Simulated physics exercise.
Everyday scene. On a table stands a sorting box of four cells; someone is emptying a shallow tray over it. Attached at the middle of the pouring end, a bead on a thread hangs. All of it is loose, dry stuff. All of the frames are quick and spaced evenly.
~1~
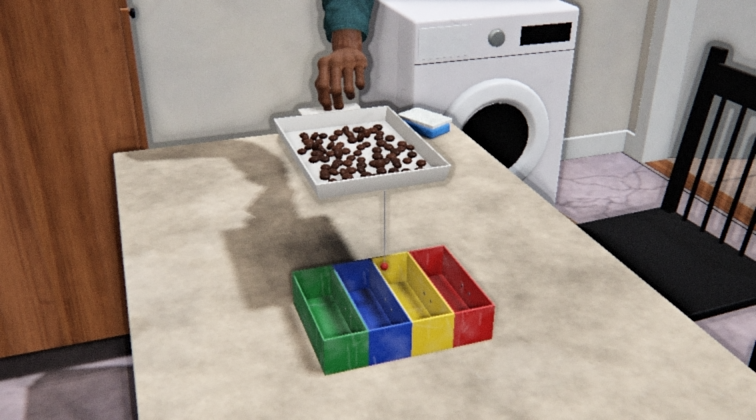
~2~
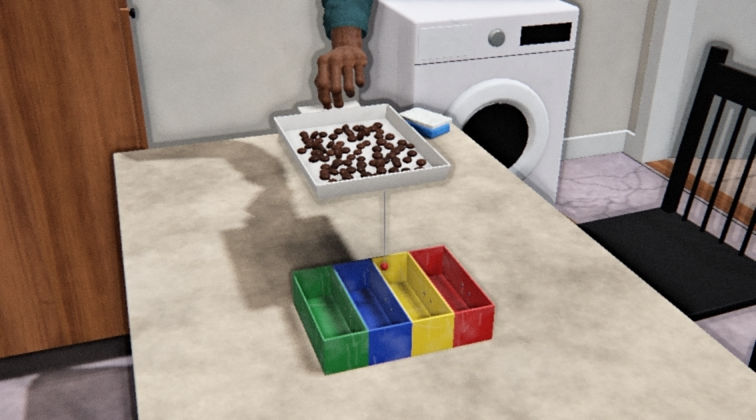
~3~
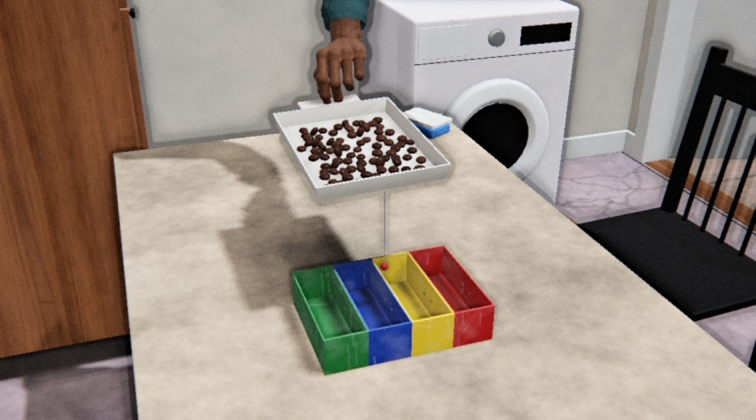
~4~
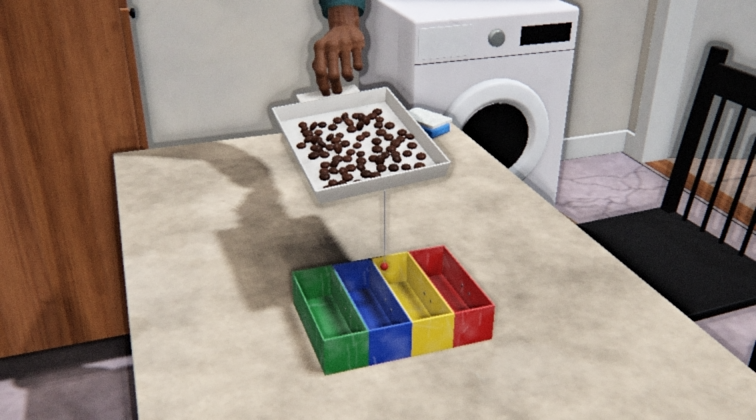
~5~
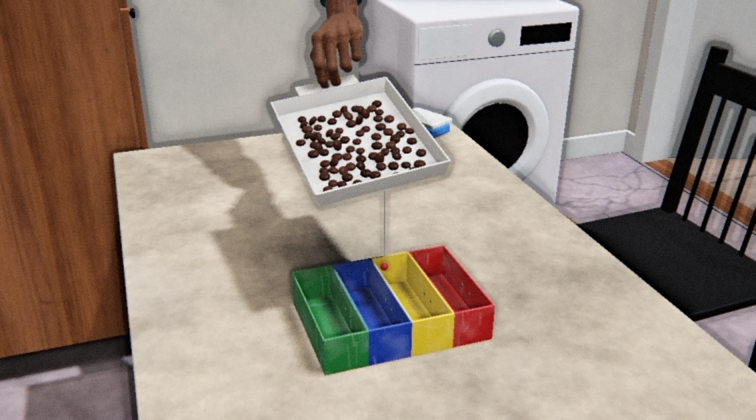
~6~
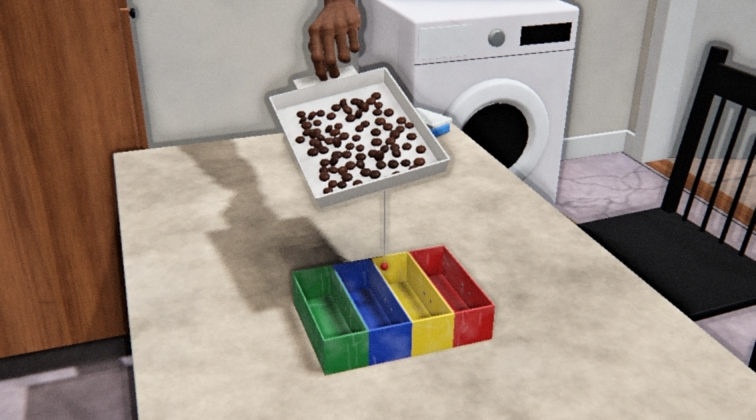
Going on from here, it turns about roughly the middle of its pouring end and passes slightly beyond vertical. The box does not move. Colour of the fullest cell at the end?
Green.
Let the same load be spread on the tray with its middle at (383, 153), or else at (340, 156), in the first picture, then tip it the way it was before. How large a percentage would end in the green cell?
About 90 % and 90 %.
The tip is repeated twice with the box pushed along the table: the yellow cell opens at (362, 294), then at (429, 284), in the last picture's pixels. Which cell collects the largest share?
Try 1 - that blue cell; try 2 - that green cell.
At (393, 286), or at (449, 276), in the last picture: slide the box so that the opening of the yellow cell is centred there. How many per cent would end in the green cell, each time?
You'd get near 50 per cent and afterwards near 10 per cent.
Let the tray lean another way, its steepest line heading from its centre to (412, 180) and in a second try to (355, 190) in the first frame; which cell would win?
At the first place the red cell, at the second the green one.
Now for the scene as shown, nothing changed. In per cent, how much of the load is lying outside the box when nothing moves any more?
Somewhere around 10 in a hundred.
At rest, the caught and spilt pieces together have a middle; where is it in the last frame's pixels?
The centre comes to rest near (328, 324).
Shortly afterwards, tray tipped steeply; the whole lot on the tray.
Next, tray tipped right over; the bulk on the tray; only a few in the green cell; near a quarter falling or outside the box.
Some moments later, tray tipped past a quarter turn; the bulk in the green cell; a little in the blue cell; a little falling or outside the box.
In the end, tray tipped past a quarter turn; the bulk in the green cell; a little in the blue cell; none at all in the yellow cell; none at all in the red cell; a little outside the box.
